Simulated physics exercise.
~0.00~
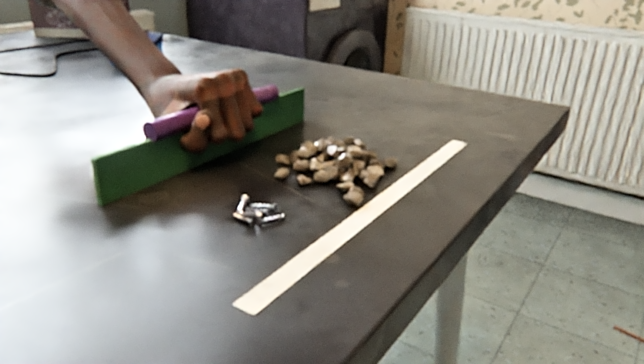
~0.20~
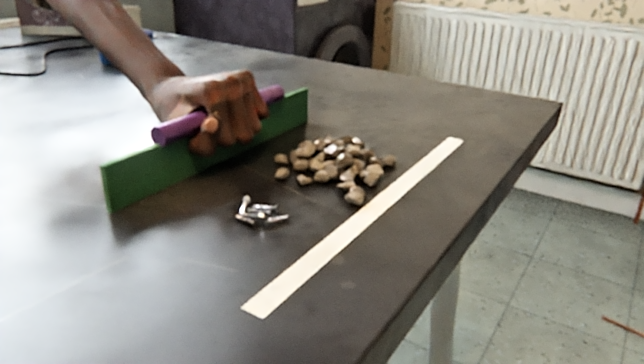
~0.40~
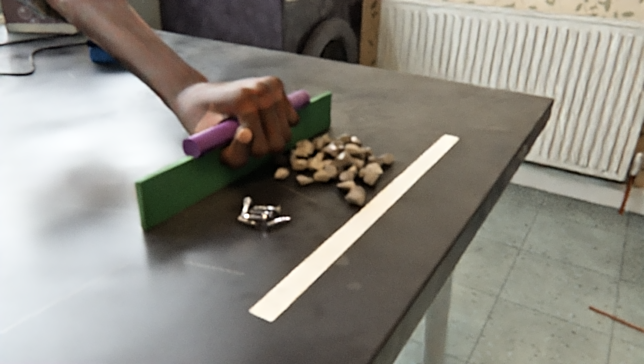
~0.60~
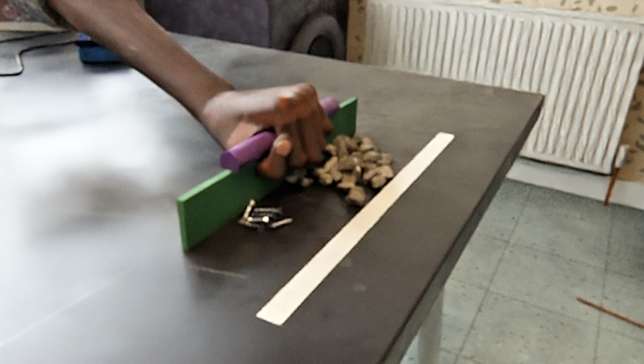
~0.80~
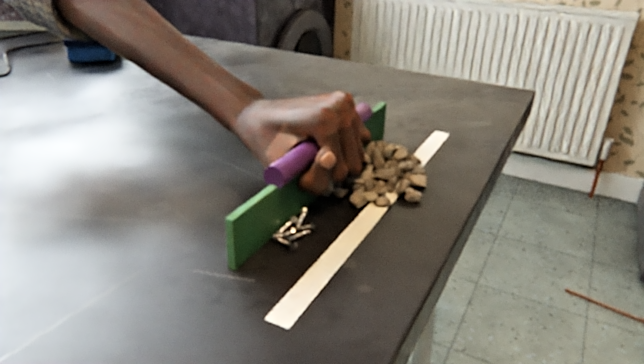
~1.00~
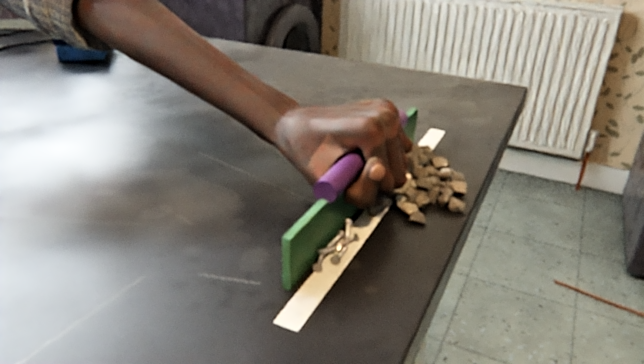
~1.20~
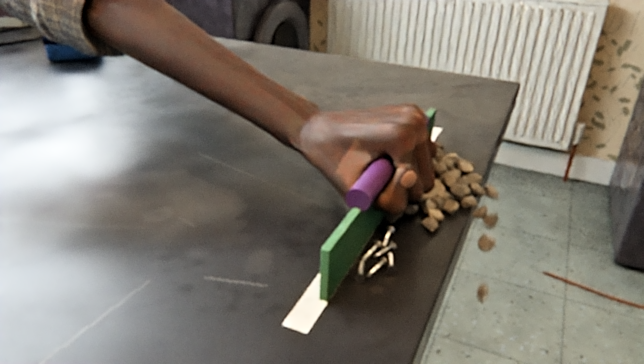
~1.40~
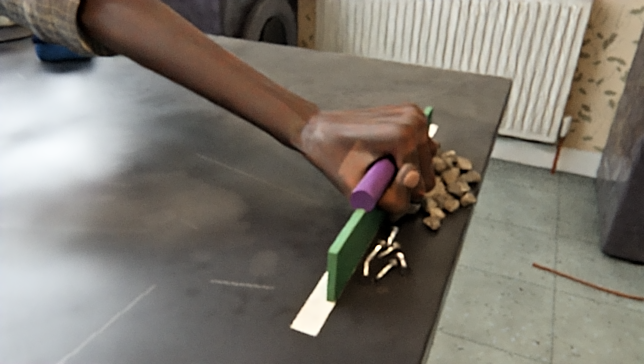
Green scraper pushed by a hand across a dark table, stopping on white tape, some brown pebbles falling off the edge.
